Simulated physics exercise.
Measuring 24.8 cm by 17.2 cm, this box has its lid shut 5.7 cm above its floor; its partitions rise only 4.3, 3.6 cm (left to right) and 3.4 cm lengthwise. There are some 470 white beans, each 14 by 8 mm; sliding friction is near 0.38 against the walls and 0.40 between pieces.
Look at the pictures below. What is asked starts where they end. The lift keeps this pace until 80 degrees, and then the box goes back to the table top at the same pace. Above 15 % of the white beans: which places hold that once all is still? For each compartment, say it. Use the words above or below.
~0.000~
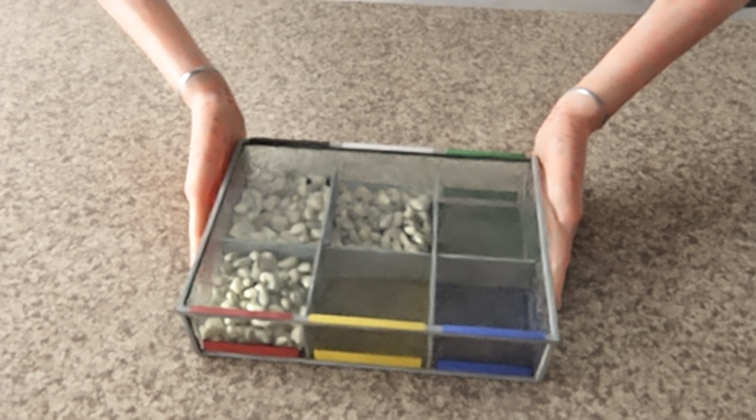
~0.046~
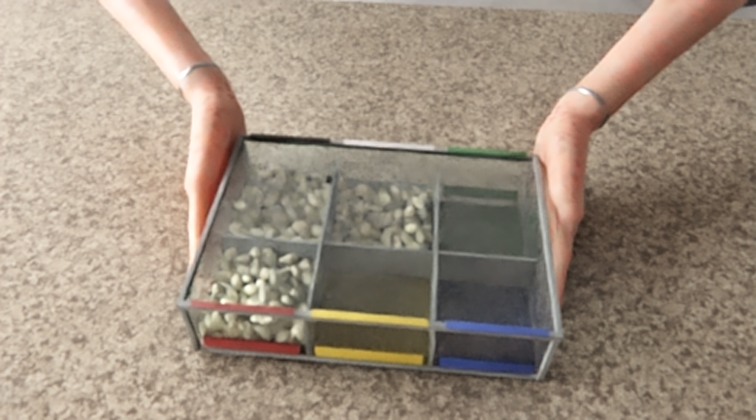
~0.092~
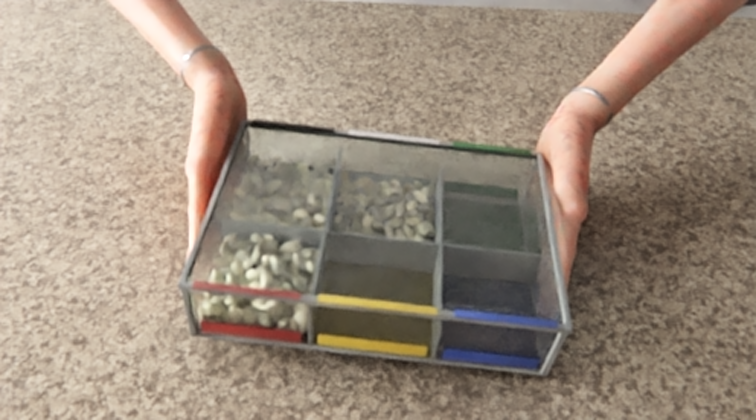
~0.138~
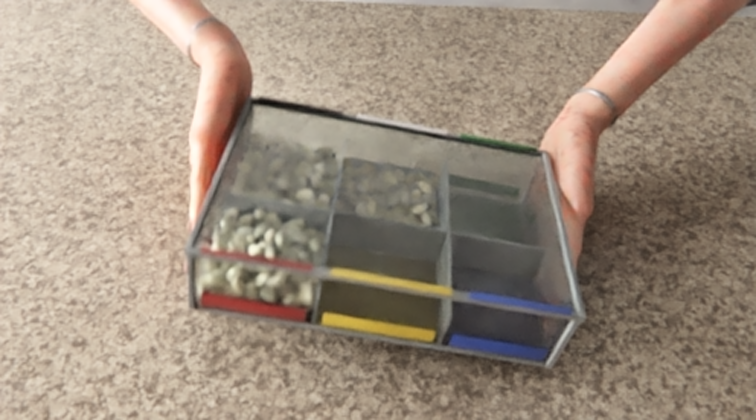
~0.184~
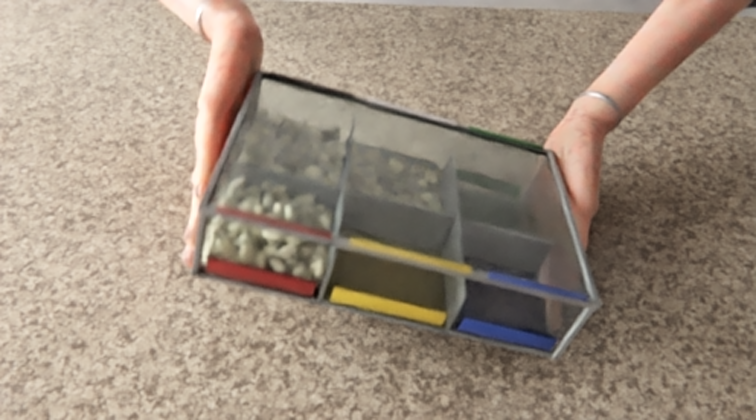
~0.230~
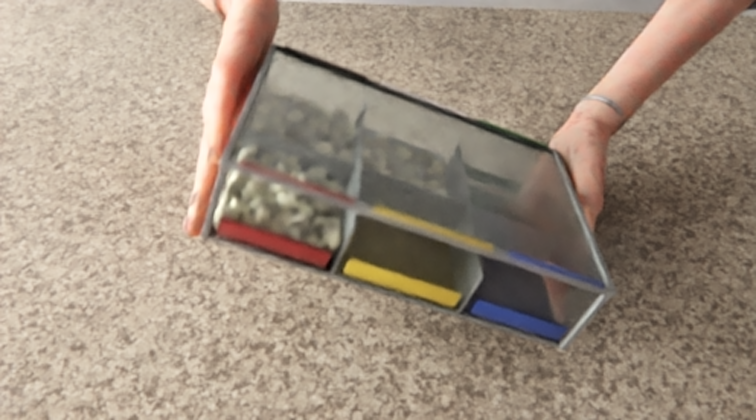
Red compartment: Above; blue compartment: Below; green compartment: Below; yellow compartment: Below; white compartment: Above; black compartment: Above.
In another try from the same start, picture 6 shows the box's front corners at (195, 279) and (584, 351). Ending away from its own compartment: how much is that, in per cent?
I'd put it at about 25 per cent.
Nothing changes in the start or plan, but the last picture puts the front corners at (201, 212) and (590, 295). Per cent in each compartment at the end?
Red 25, blue 0, green 10, yellow 0, white 20, black 40.
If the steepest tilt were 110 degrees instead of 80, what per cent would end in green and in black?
Green 15, black 45.
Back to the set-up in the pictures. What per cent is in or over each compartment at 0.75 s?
You'd find red at 25, blue at 0, green at 5, yellow at 0, white at 25 and black at 40 per cent.
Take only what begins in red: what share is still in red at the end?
It works out to near 80 percent.
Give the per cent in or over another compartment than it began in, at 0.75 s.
10 %.
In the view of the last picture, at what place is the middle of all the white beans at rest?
Roughly (314, 224).
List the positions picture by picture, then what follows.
The first picture shows box tilt 0 degrees, front corners at (184, 308) and (552, 337); red 30 %, white 30 %, black 40 %.
The second picture shows box tilt 1 degrees, front corners at (184, 303) and (556, 334).
The third picture shows box tilt 5 degrees, front corners at (186, 284) and (564, 326), lowest corner right back.
The fourth picture shows box tilt 11 degrees, front corners at (192, 249) and (578, 314), lowest corner right back.
The fifth picture shows box tilt 17 degrees, front corners at (206, 207) and (592, 302), lowest corner right back.
The sixth picture shows box tilt 24 degrees, front corners at (228, 161) and (608, 290), lowest corner right back; red 30 %, white 30 %, black 40 %. Its pace works out near 140 degrees a second.
After 0.75 s, tilt 78 degrees; red 25 %, green 5 %, white 25 %, black 40 %.
Then, at 1.09 s, tilt 32 degrees; red 25 %, green 10 %, white 25 %, black 40 %.
Then, at 1.53 s, tilt 0 degrees; red 25 %, green 10 %, white 25 %, black 40 %.
In the end, at 2.5 s, red 25 %, blue 0 %, green 10 %, yellow 0 %, white 25 %, black 40 %.
